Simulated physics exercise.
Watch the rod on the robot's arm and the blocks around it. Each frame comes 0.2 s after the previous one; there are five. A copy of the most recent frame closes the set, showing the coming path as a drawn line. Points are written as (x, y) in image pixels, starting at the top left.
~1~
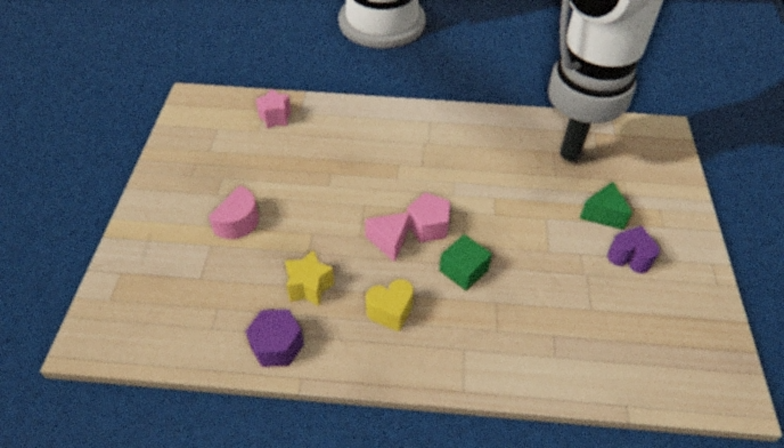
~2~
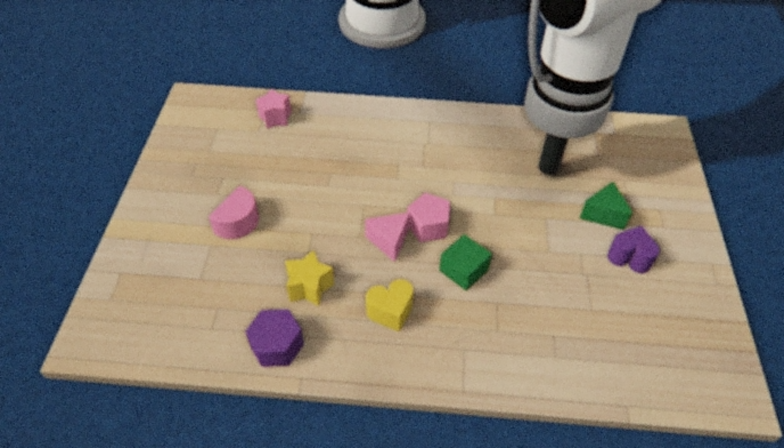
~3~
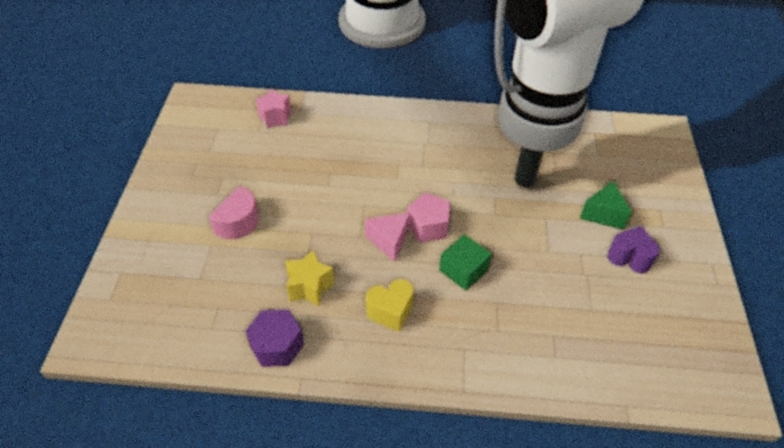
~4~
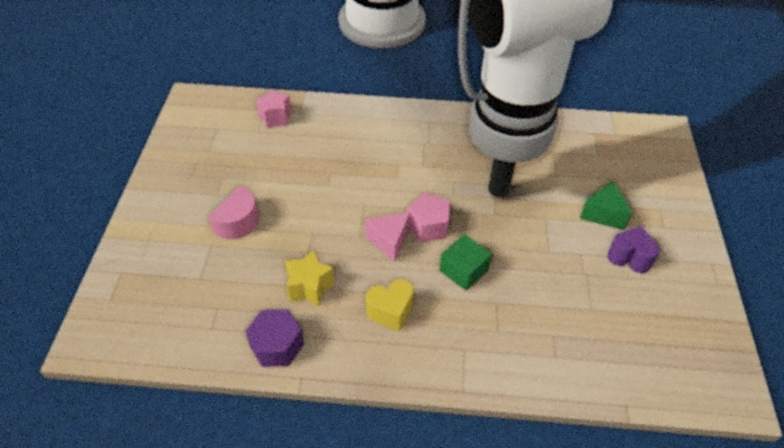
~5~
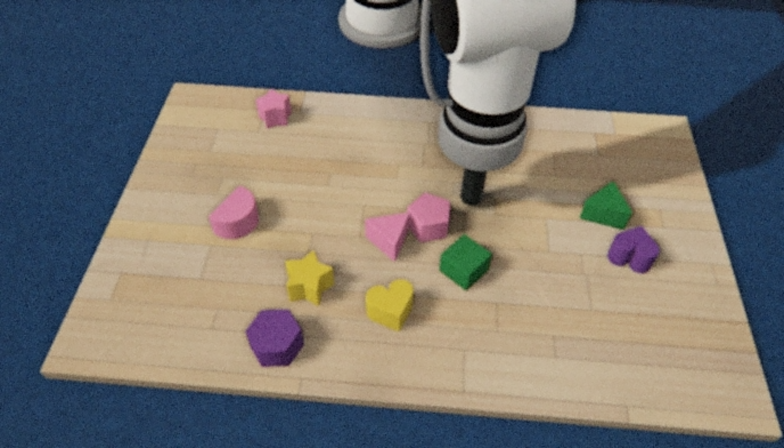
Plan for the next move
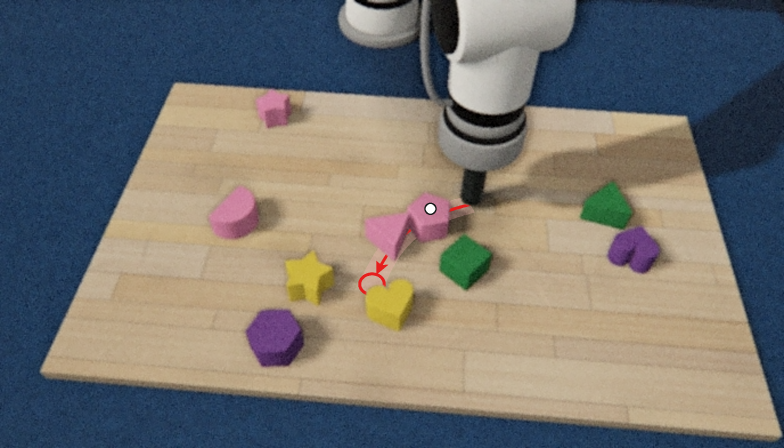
Robot arm moving its black rod left and slightly down over a wooden board, the colourful blocks around it staying still.
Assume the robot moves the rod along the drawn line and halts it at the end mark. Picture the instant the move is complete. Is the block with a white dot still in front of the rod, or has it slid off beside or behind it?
The rod keeps it before itself.
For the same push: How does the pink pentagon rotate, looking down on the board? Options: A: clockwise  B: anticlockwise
My answer is option A.
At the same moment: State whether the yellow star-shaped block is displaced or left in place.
It is no longer where it was.
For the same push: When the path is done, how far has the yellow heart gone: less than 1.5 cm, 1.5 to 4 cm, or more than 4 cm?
Final distance: Less than 1.5 cm.
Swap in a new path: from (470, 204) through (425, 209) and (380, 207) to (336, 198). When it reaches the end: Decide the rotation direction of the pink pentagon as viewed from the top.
From the top, the block rotates counterclockwise.
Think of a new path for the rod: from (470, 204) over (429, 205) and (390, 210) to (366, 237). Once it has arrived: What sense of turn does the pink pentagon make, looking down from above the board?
Looking down, it rotates anti-clockwise.
Drawn move, from (470, 204) over (428, 219) and (394, 246) to (372, 284); the dot is on the pink pentagon.
What follows on the original path. One third of the way, rod at (428, 214); pink triangular block at (379, 228), turned 35° anticlockwise; pink pentagon at (411, 221).
Two thirds of the way, rod at (394, 241); pink triangular block at (338, 249), turned 30° anticlockwise; pink pentagon at (373, 249), turned 20° clockwise.
At the end, rod at (372, 279); yellow star-shaped block at (295, 275); pink triangular block at (319, 250); yellow heart still; pink pentagon at (341, 281), turned 50° clockwise.
